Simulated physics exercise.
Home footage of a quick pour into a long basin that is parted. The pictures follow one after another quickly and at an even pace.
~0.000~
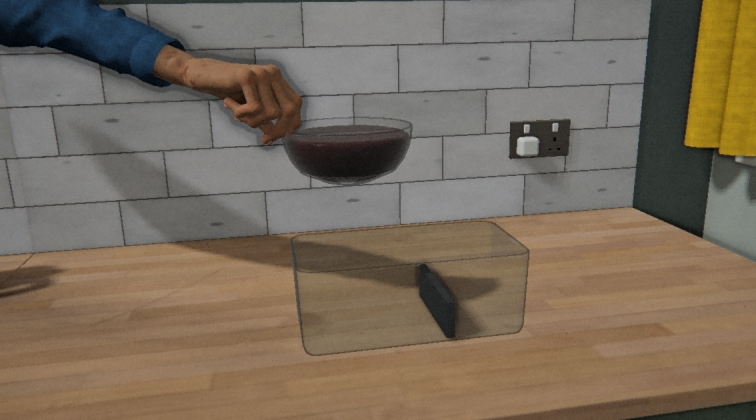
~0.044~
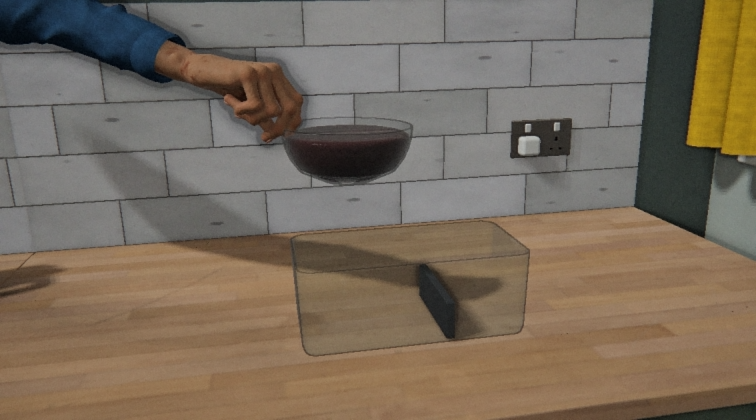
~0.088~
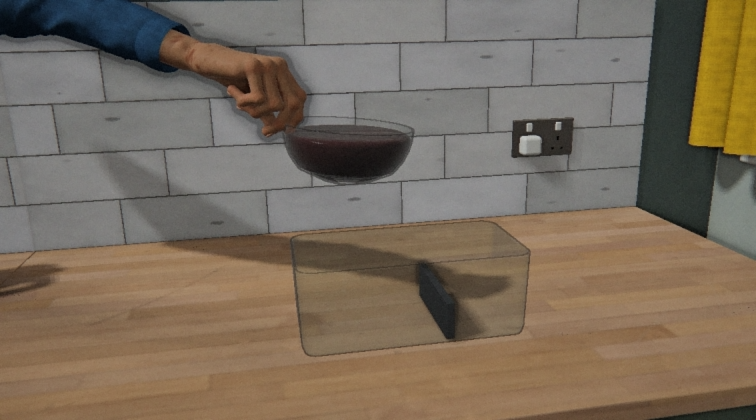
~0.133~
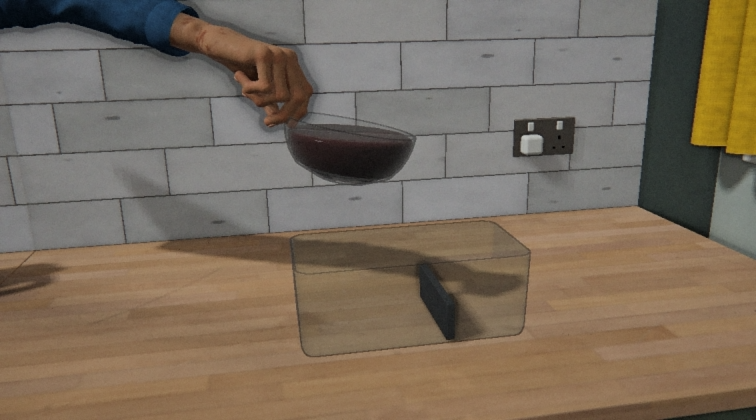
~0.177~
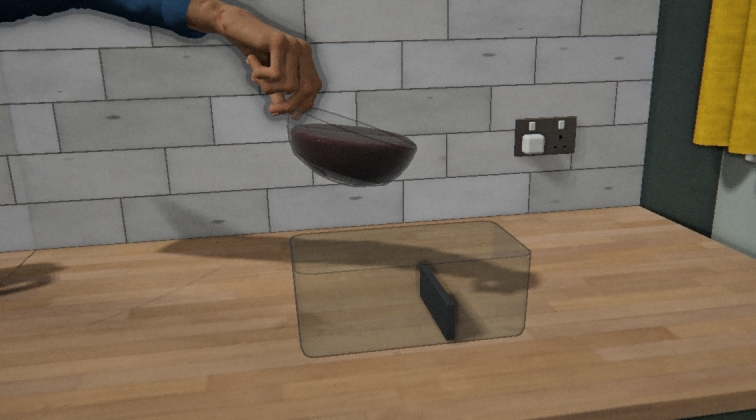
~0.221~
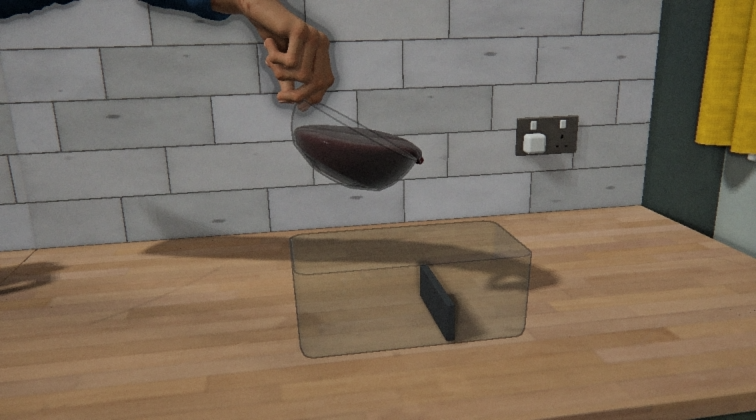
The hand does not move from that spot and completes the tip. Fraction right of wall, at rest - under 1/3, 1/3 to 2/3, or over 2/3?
Middling share.
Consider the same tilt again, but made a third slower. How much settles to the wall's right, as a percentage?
Close to 60 out of every hundred.
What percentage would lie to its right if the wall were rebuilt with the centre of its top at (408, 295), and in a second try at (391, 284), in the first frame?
The first position gives around 65 percent, the second around 85 percent.
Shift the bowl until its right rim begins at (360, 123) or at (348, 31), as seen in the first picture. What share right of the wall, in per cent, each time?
It would come to near 10 per cent, and then near 15 per cent.
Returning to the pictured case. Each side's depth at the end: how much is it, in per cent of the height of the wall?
Left near 20; right near 60.
A moment on, the bowl is tipped on its side and 15 per cent is still to pour, 3 is left of the wall and 39 right of it.
Next, the bowl is tipped on its side and 2 per cent is still to pour, 27 is left of the wall and 47 right of it.
Then the bowl is tipped on its side and 1 per cent is still to pour, 37 is left of the wall and 52 right of it.
Later the bowl is tipped on its side and 0 per cent is still to pour, 40 is left of the wall and 54 right of it.
In the end 41 per cent lies left of the wall, 54 right of it and 5 outside.
